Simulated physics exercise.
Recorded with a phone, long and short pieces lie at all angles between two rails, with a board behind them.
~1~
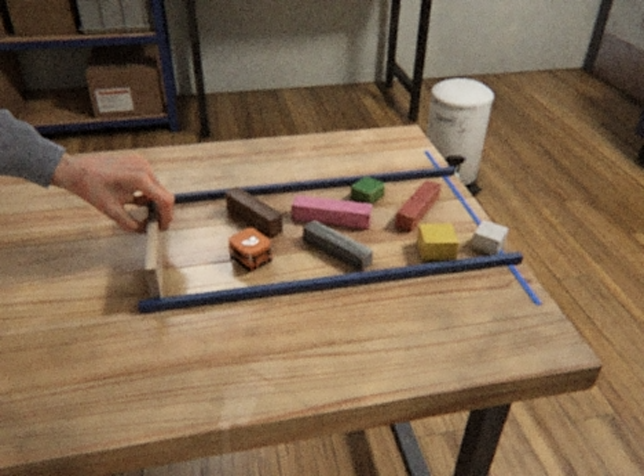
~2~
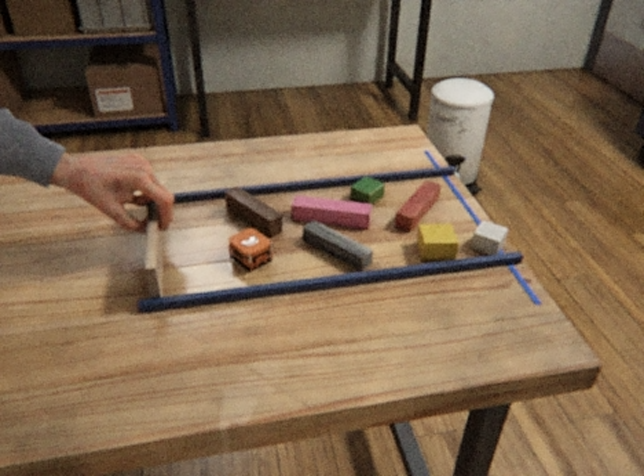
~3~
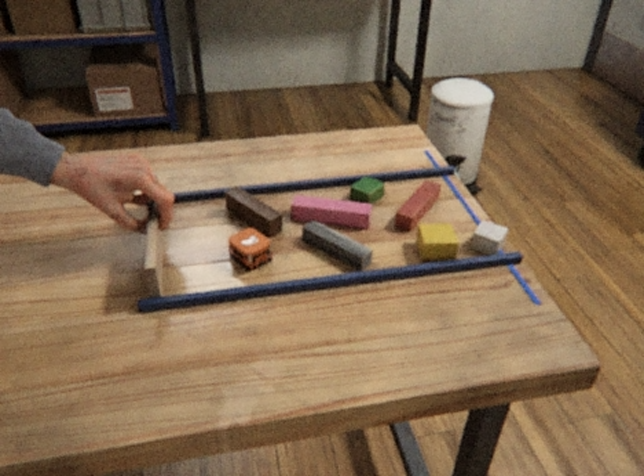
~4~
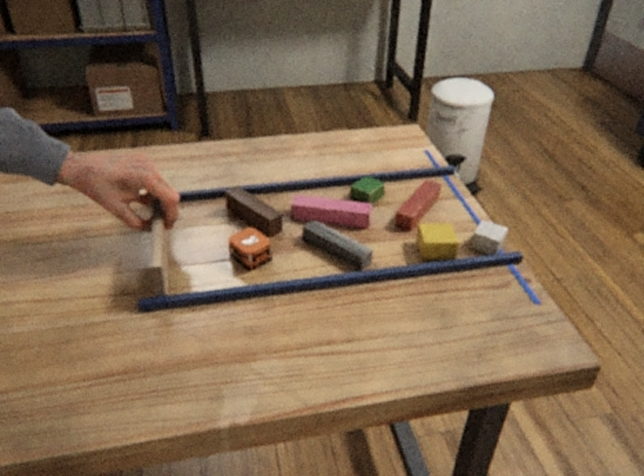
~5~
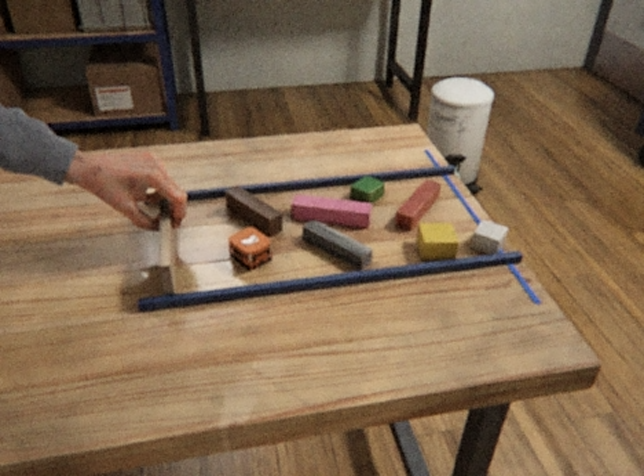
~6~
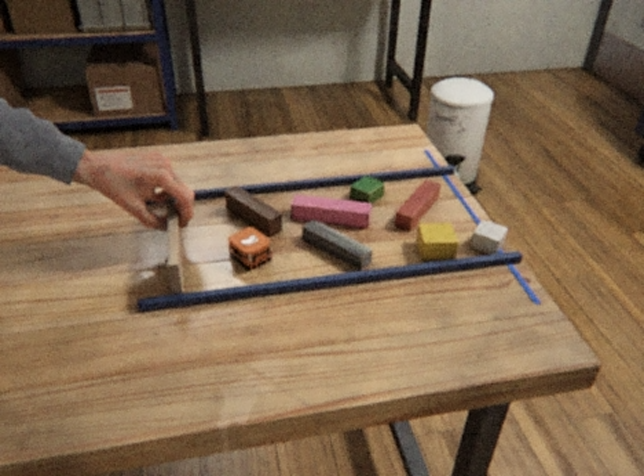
Hand sliding an upright board slightly right between two blue rails on a wooden table, the scattered coloured blocks lying still.
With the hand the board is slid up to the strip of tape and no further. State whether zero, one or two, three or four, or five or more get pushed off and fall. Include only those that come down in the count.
A lot - five plus.
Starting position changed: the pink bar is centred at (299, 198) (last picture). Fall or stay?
Result: The pink bar ends down.
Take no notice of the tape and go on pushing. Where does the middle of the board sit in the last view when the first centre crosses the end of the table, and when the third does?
At roughly (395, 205), then roughly (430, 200).
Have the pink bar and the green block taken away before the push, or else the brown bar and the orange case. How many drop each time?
Result: 4 in the first case, with 4 in the second.
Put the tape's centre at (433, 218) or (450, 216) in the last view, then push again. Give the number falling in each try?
In that order 3 and 4.
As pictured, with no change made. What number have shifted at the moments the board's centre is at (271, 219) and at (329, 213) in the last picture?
I count 2 first and 5 after.
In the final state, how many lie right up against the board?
It touches 2.
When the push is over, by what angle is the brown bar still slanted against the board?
About 0°.
A little later, none off yet; white block at rest near (489, 238); red bar at rest near (418, 204); yellow block at rest near (437, 242).
Next, none off yet; white block at rest near (489, 238); red bar shifted a little near (445, 207); yellow block at rest near (438, 241).
Later still, one off so far; white block dropping near (521, 331); red bar tilted a little near (486, 196); yellow block shifted well along near (509, 235).
When it is over, the number that fall off is five or more; down, grey stick, pink bar, green block, yellow block, red bar and white block.
